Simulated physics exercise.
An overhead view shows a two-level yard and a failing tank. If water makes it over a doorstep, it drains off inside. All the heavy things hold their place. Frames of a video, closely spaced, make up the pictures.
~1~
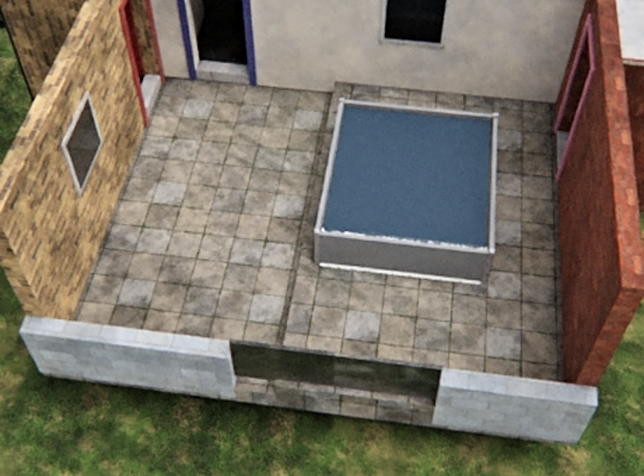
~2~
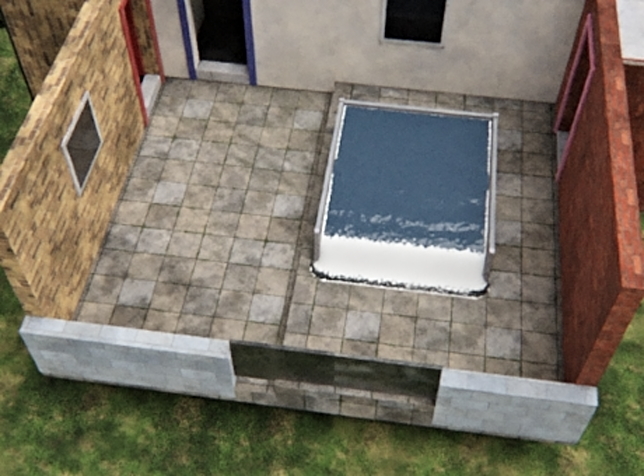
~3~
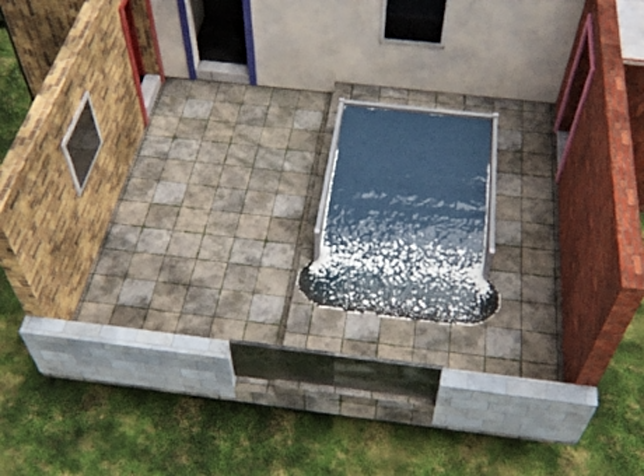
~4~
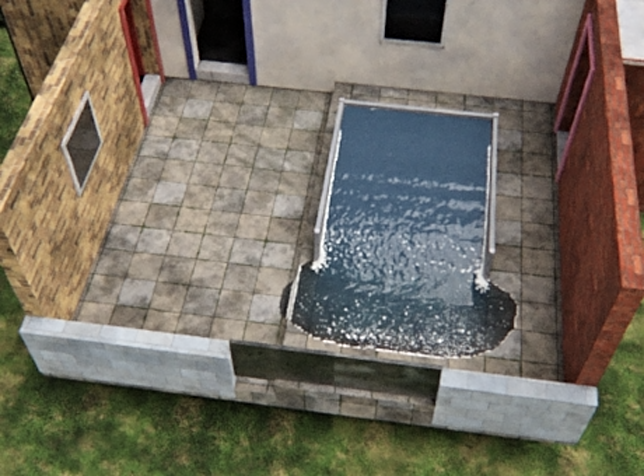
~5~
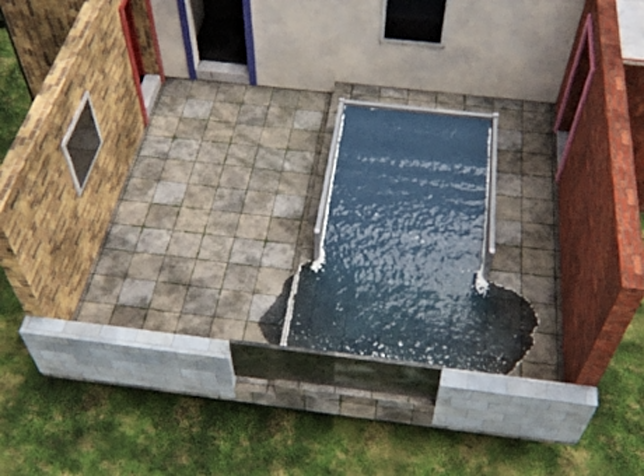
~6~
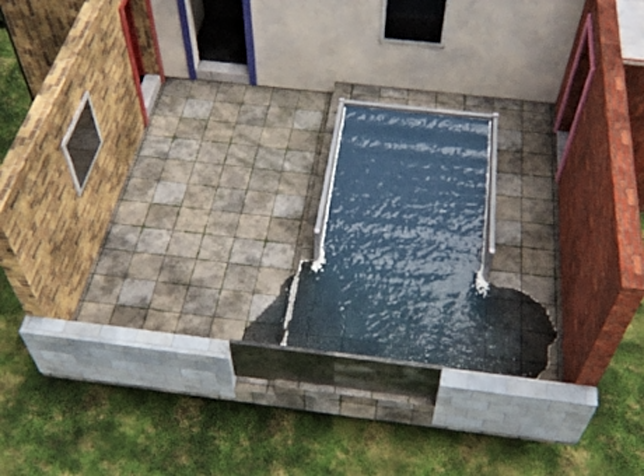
At the start, still blue water fills a raised rectangular tank in a paved, walled yard. The tank's near side opens and water surges out, spreading in a frothy, rounded sheet toward the near edge, then widening to the right and spilling left over the step onto the neighbouring paving.
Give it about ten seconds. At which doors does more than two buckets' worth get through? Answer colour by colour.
Result: Red door: Up to two buckets; blue door: Up to two buckets; pink door: Above two buckets.
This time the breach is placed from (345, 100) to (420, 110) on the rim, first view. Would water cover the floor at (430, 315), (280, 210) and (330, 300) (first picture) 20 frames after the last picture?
In that order: Dry, dry, dry.
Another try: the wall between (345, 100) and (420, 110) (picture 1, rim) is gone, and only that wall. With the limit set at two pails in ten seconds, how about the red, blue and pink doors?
At the doors, red crosses the line, blue never reaches it and pink crosses the line.
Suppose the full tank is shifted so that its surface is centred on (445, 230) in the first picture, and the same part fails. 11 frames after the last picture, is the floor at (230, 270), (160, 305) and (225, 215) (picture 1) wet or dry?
I'd call them watered, watered and still dry, in the order asked.
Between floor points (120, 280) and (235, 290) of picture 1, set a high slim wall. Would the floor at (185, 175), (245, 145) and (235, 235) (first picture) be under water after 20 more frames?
Listed order: Swamped, spared, spared.
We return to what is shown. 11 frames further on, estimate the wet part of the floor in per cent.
Some 35 per cent.
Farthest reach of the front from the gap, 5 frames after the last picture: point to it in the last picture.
I'd say at around (156, 361).
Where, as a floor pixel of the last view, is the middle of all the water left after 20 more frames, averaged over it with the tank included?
I'd say around (364, 278).
A moment on, water covers 25 % of the floor; the red door not reached, the blue door not reached, the pink door not reached.
Next, water covers 35 % of the floor; the red door not reached, the blue door not reached, the pink door not reached.
Then, water covers 60 % of the floor; the red door not reached, the blue door not reached, the pink door wet at the sill, nothing in.
Later, water covers 95 % of the floor; the red door wet at the sill, nothing in, the blue door wet at the sill, nothing in, the pink door over two buckets in.
In the end, water covers 95 % of the floor; the red door wet at the sill, nothing in, the blue door wet at the sill, nothing in, the pink door over two buckets in.
